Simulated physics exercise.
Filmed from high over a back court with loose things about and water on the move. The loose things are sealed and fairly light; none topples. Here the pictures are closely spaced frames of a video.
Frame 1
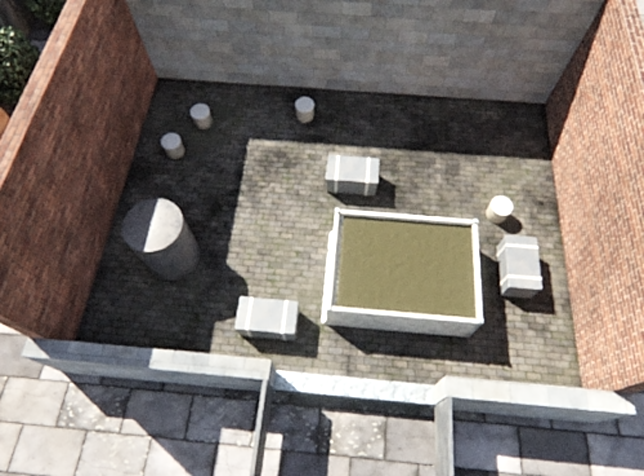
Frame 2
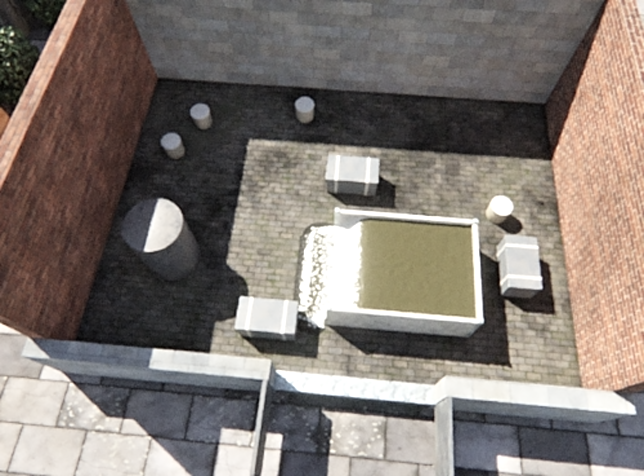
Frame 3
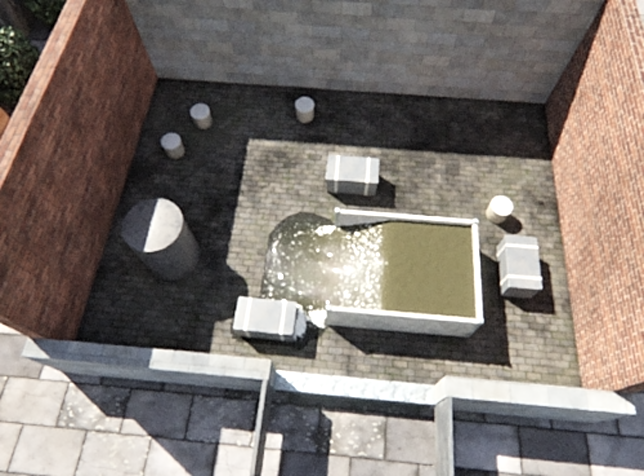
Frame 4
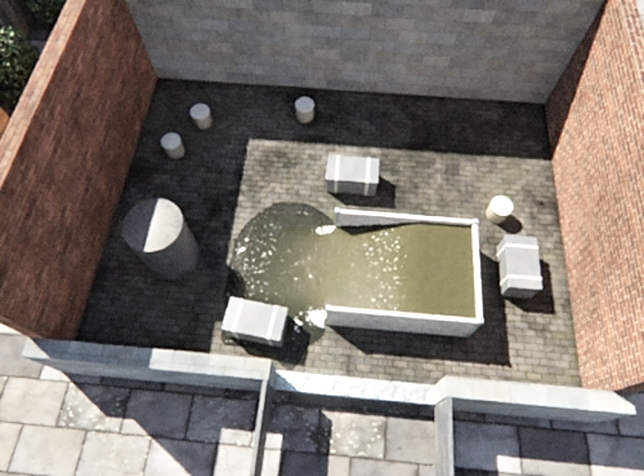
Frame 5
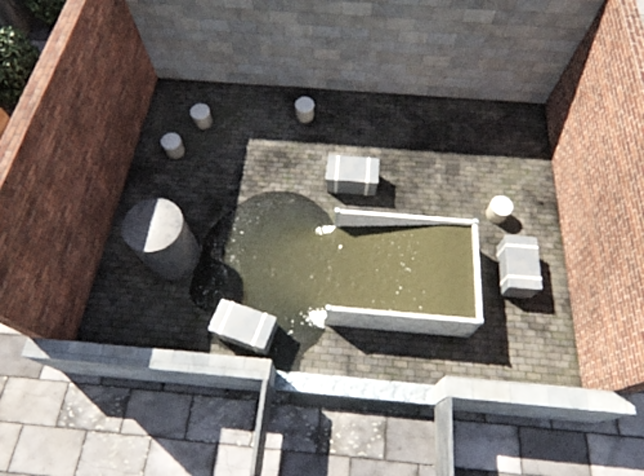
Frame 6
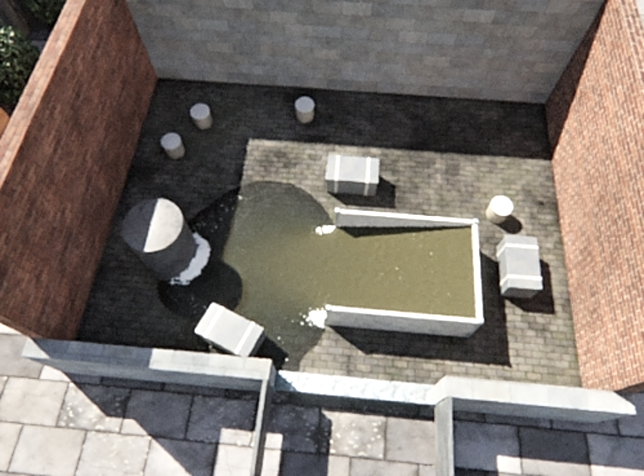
In a walled court, murky water pours leftward from a tank and shoves one trunk left.
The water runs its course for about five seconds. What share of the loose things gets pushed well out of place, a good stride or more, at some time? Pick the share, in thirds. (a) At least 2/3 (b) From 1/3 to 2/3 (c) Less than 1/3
(b) From 1/3 to 2/3.
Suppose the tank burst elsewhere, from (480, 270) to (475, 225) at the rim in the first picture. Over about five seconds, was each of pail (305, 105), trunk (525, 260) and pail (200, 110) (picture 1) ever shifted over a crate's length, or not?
Taking them one at a time, the first gets shoved clear, the second gets shoved clear and the third not displaced that far.
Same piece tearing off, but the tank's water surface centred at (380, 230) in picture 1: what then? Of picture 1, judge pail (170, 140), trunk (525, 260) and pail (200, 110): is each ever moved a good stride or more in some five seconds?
First displaced far, then never went far, then displaced far.
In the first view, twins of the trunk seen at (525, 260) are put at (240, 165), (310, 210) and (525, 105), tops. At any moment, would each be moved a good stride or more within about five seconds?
Shoved clear, shoved clear, stays put.
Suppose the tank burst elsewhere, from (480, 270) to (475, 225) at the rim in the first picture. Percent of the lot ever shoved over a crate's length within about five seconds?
Roughly 40 percent.
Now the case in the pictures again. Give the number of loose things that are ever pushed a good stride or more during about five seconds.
It comes out at 4.
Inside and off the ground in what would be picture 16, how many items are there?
It works out to 2.
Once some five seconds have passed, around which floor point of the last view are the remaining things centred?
Their average sits at about pixel (376, 179).
A moment on, 1 of 7 are well off their spots; 1 afloat.
Next, 2 of 7 are well off their spots; 2 afloat.
Later, 3 of 7 are well off their spots; 3 afloat.
In the end, 4 of 7 are well off their spots, and 4 have been at some point; 3 afloat.
